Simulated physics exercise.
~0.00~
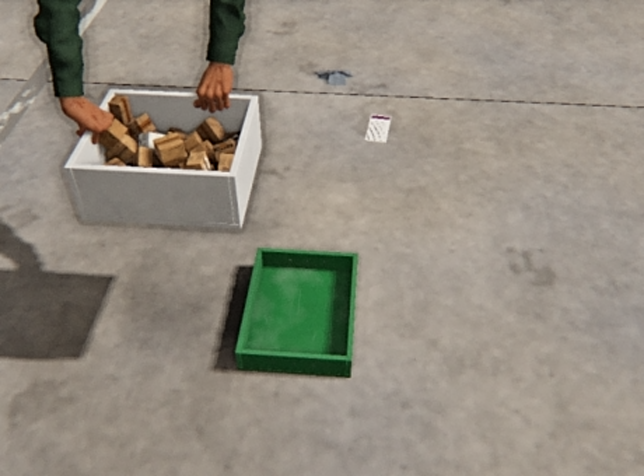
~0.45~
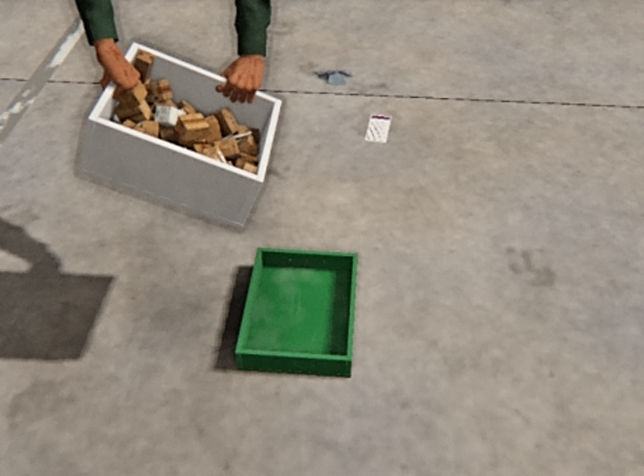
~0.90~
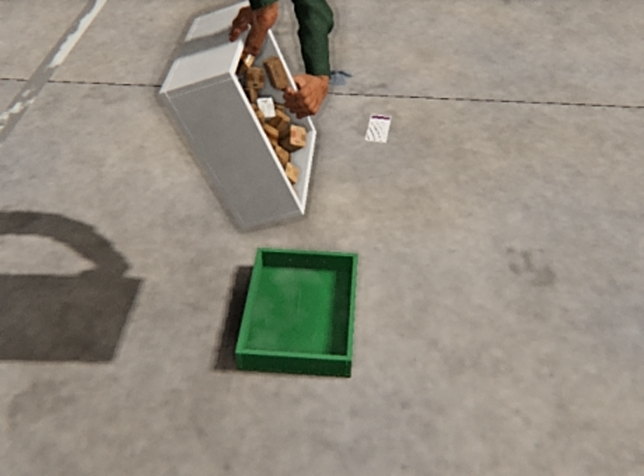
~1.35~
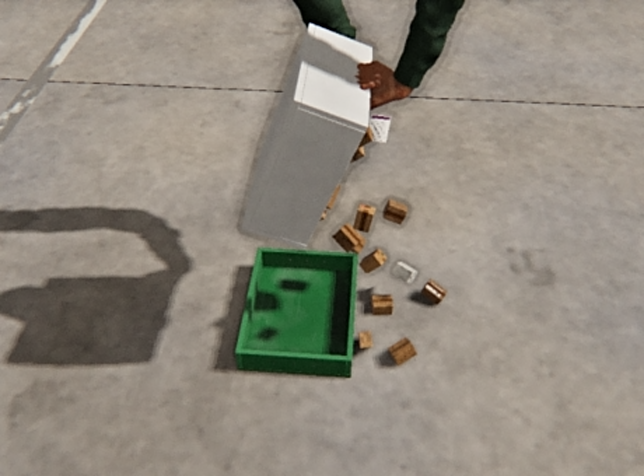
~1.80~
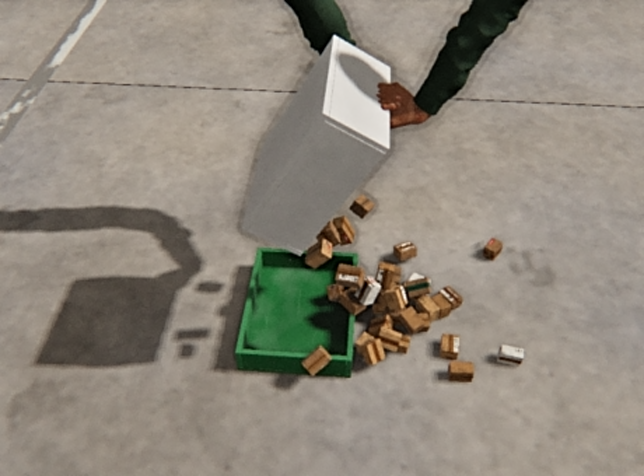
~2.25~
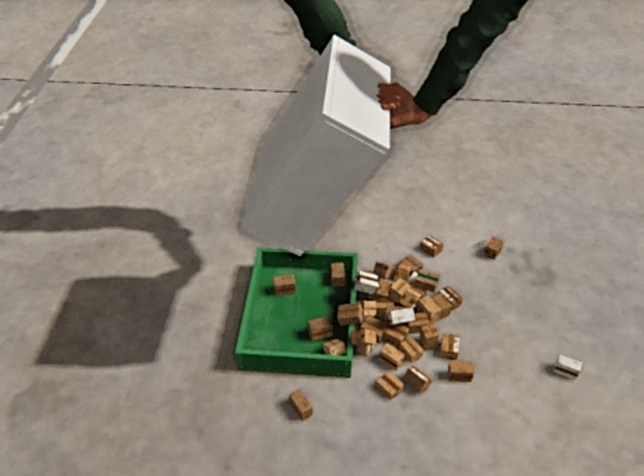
A white crate full of small brown parcels was lifted and tipped steeply to the right by a worker's hands, spilling its load, and most of the parcels landed on the ground right of the green carton, with only a few inside it.
